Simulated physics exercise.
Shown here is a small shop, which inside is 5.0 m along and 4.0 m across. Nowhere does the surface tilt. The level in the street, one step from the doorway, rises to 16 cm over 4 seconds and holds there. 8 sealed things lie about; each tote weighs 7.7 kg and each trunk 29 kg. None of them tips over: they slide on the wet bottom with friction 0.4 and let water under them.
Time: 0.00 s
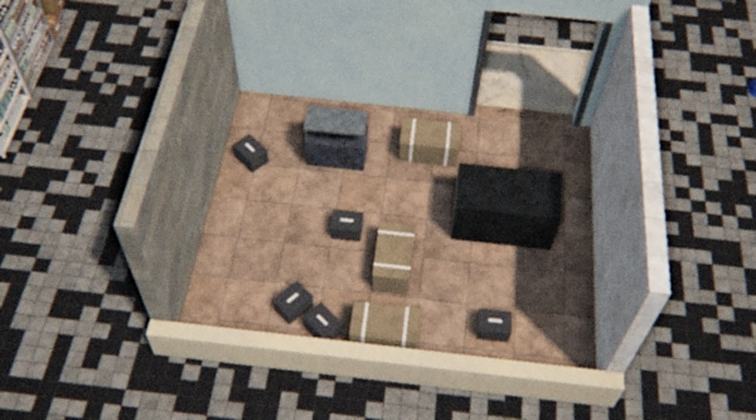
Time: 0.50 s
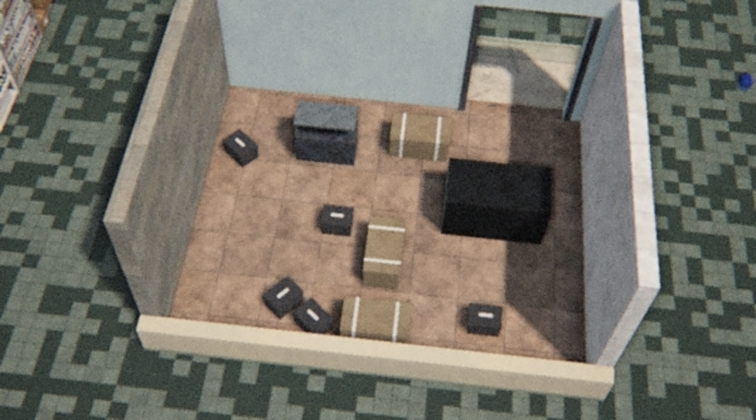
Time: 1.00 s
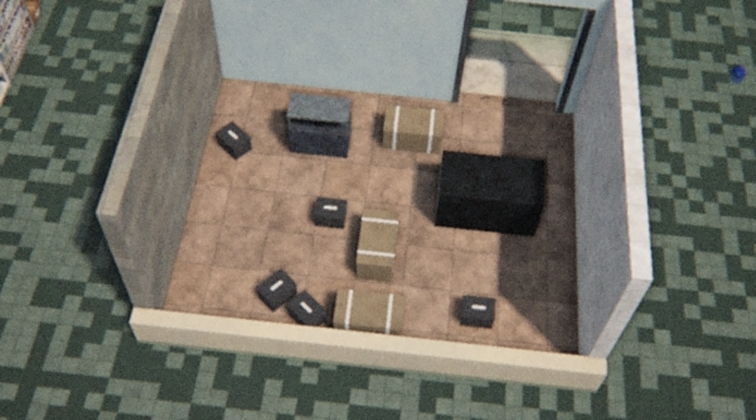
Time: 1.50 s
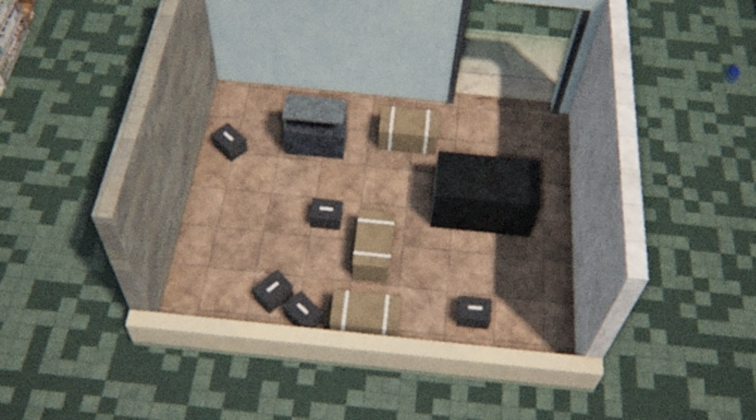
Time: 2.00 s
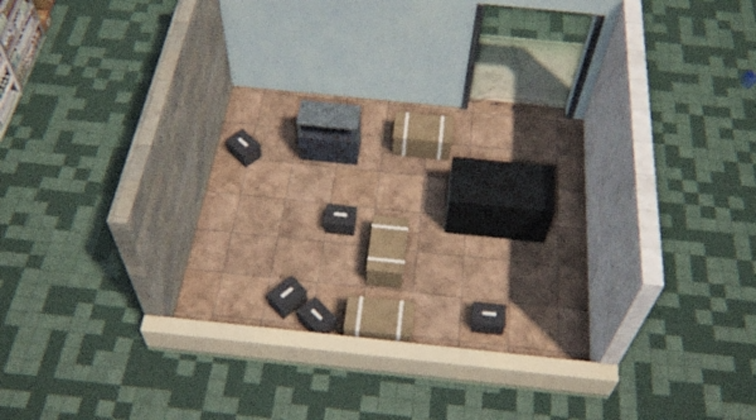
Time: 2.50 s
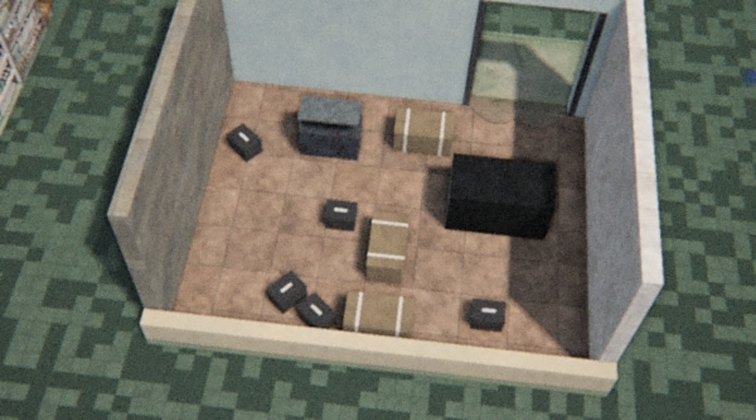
The clip shows a small open-topped room with a tiled floor, dark cases, tan strapped trunks and a large black block, seen from above as the view shifts slightly; the patterned ground outside turns from grey to green, while the objects stay put.
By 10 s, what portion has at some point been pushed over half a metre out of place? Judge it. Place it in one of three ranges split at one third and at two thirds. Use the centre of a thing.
It's going to be fewer than one in three, I reckon.
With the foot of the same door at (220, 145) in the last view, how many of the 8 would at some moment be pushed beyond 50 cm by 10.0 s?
The count would be 2.
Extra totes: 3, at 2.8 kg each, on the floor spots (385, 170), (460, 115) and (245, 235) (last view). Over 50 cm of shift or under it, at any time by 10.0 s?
In the same order as the question: Farther, farther, not as far.
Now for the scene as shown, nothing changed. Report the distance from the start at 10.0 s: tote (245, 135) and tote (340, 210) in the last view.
Respectively 0 and 0 centimetres.
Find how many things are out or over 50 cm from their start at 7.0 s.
Answer: 0.
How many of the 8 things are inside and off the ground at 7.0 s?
I count 0.
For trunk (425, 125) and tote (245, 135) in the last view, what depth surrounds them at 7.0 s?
Depths: Near 4 cm, then near 1 cm.
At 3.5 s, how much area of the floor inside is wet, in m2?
I'd estimate close to 1.5 m2.
After 3.5 s 0 of 8 are over 50 cm from their spots; 0 afloat.
After 4.5 s 0 of 8 are over 50 cm from their spots; 0 afloat.
After 7.0 s 0 of 8 are over 50 cm from their spots; 0 afloat.
After 10.0 s 0 of 8 are over 50 cm from their spots, and 0 have been at some point; 0 afloat.
